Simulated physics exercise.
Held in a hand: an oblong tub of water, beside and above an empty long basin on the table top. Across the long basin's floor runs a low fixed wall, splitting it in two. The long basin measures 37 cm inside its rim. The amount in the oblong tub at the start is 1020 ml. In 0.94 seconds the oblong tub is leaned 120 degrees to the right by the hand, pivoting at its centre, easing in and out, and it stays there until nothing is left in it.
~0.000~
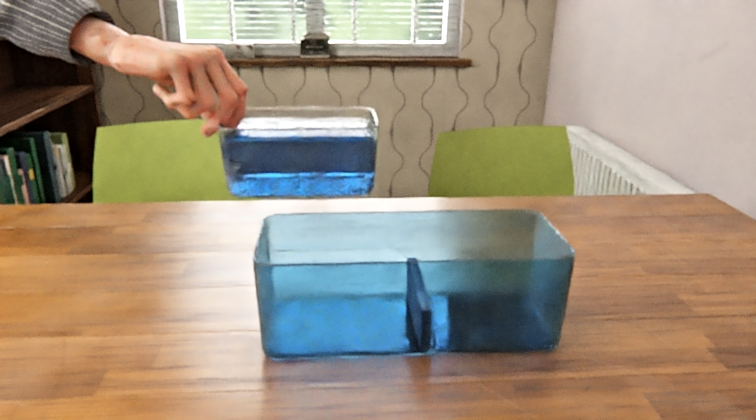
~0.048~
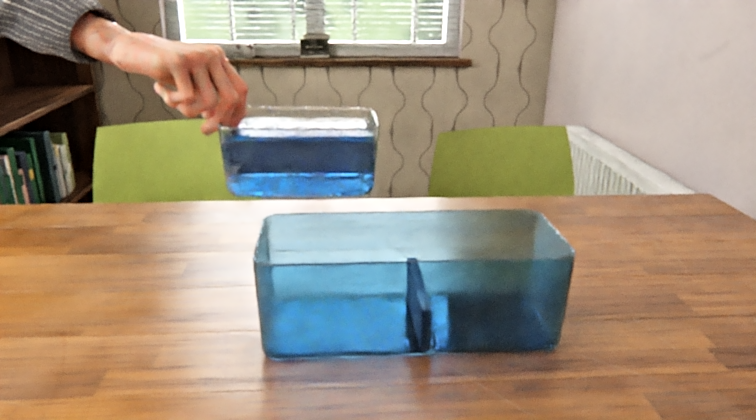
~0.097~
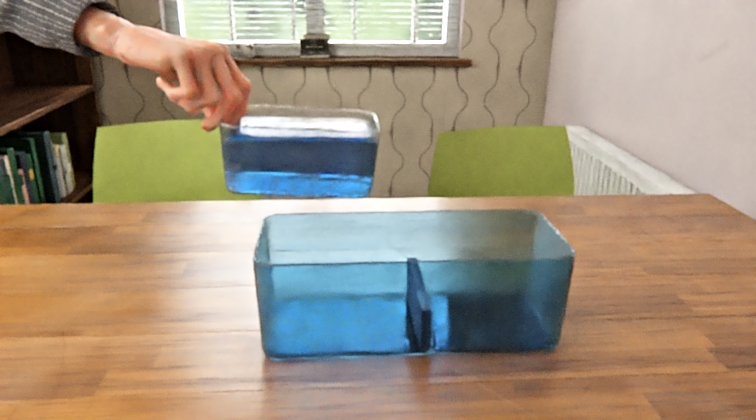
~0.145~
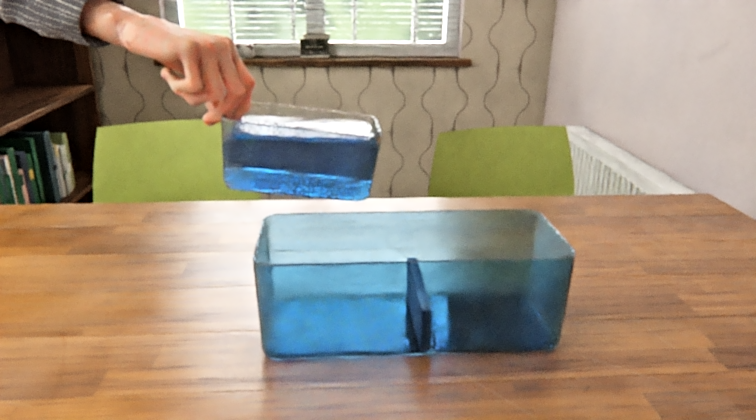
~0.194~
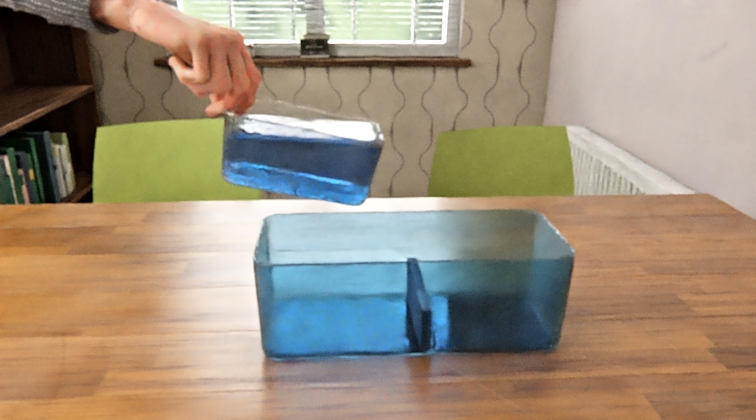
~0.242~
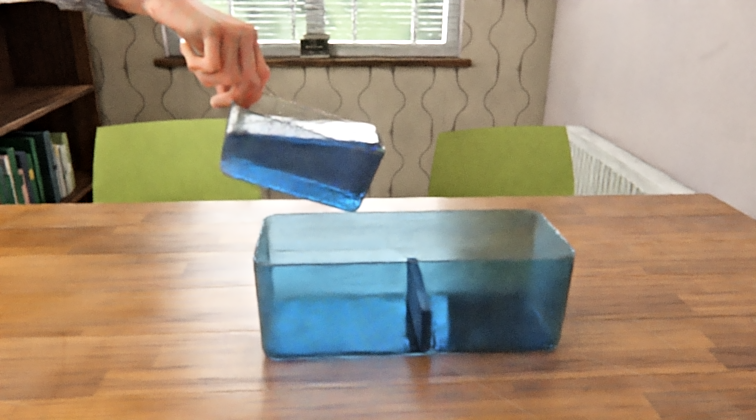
In a room with patterned wallpaper, a window with blinds and a bookshelf at left, a wooden table is seen from the front by a still camera. A hand in a grey sleeve holds a clear tub of blue water above a long, bluish basin with a dark divider, two green chairs behind. The hand tilts the tub rightward, slowly at first, then more steeply, its right end dipping.
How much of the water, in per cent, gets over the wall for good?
48 %.
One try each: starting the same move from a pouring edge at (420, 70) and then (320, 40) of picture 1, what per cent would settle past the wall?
The first try gives around 75 percent, the second around 10 percent.
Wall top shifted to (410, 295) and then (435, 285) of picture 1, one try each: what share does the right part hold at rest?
55 % and 25 %.
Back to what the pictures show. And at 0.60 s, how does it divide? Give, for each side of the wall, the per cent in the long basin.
Around 12 on the left and around 34 on the right.
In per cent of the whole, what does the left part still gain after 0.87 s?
Some 2 per cent.
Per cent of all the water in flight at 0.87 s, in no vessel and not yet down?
Near 3 percent.
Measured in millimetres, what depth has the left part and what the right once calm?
I'd expect close to 18 mm on the left and close to 22 mm on the right.
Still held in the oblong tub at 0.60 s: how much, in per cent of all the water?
I reckon about 22 in a hundred is still held.
By 0.60 s the tilt is 85° and 22 per cent is still to pour, 13 is left of the wall and 33 right of it.
By 0.87 s the tilt is 118° and 2 per cent is still to pour, 45 is left of the wall and 47 right of it.
By 1.14 s the tilt is 120° and 0 per cent is still to pour, 47 is left of the wall and 48 right of it.
By 1.44 s the tilt is 120° and 0 per cent is still to pour, 47 is left of the wall and 48 right of it.
At rest 47 per cent lies left of the wall, 48 right of it and 5 outside.
